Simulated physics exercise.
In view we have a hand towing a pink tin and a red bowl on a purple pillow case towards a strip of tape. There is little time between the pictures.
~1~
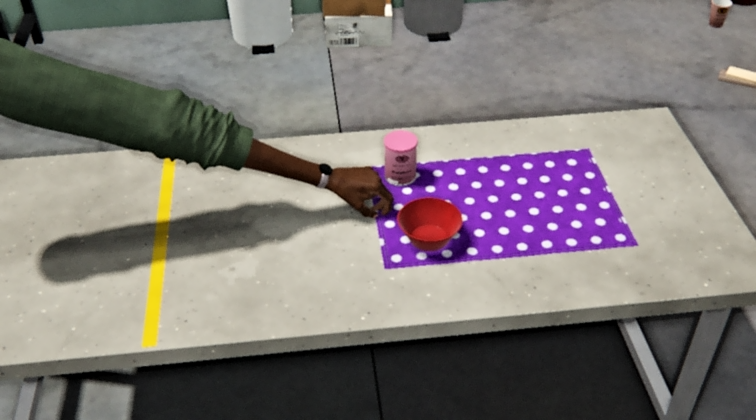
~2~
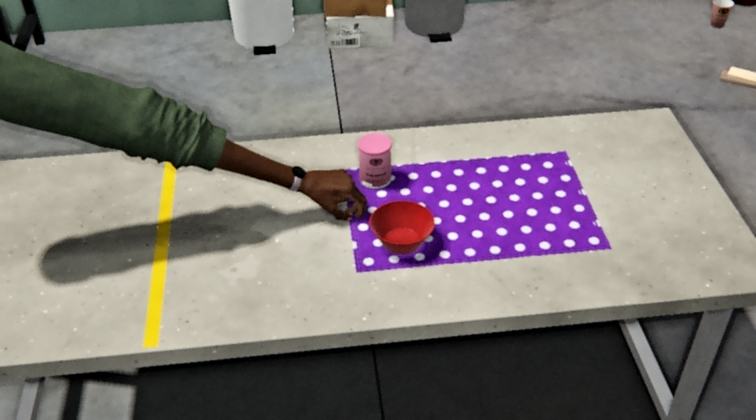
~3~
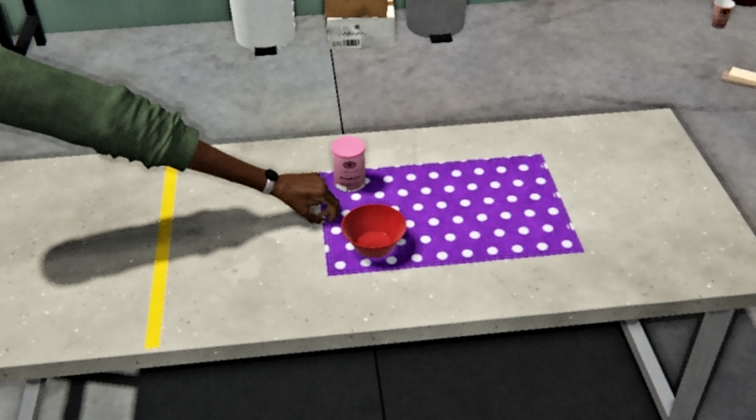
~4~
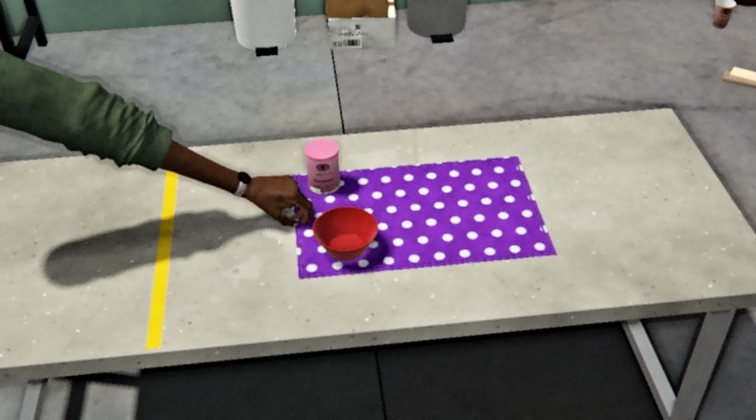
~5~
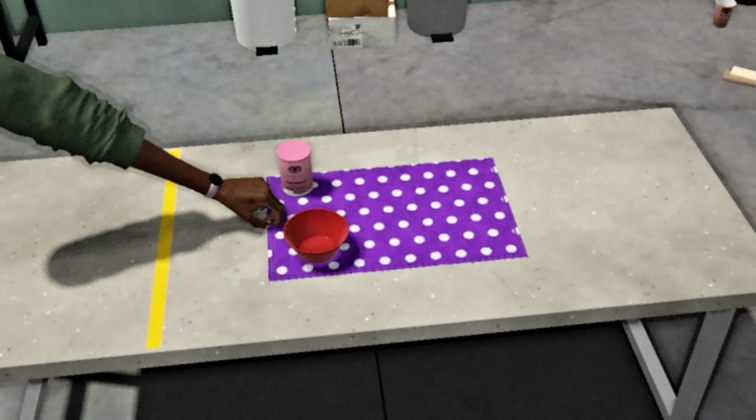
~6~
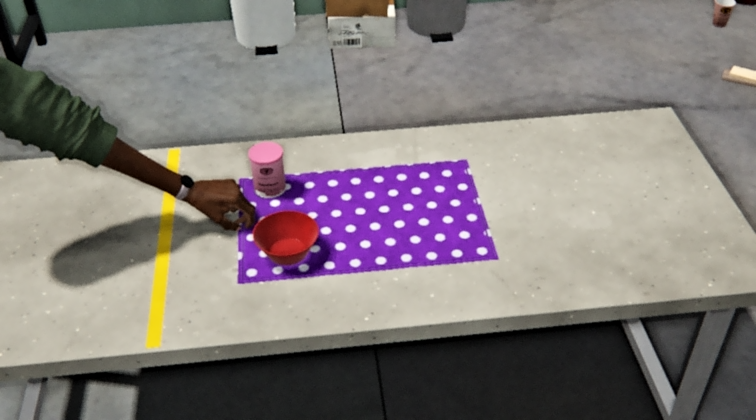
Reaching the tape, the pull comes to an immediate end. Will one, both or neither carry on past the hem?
Result: The pink tin goes over, the red bowl goes over.
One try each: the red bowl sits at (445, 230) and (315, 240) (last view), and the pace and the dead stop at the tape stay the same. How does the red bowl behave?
Well, the first time it survives the stop, but the second time it flies off.
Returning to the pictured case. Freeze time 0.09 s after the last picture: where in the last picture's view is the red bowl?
Around (233, 247).
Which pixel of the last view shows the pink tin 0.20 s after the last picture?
Around (161, 180).
Then, 0.09 s later than the last view, hem short of the tape; pink tin on the cloth near (218, 174); red bowl on the cloth near (233, 247).
Then, 0.20 s later than the last view, hem at the tape; pink tin ahead of the hem near (161, 180); red bowl on the cloth near (173, 253).
Finally, hem at the tape; pink tin knocked over near (92, 190); red bowl ahead of the hem near (107, 260). The pink tin shoots off the front and the red bowl slides clear of the cloth.
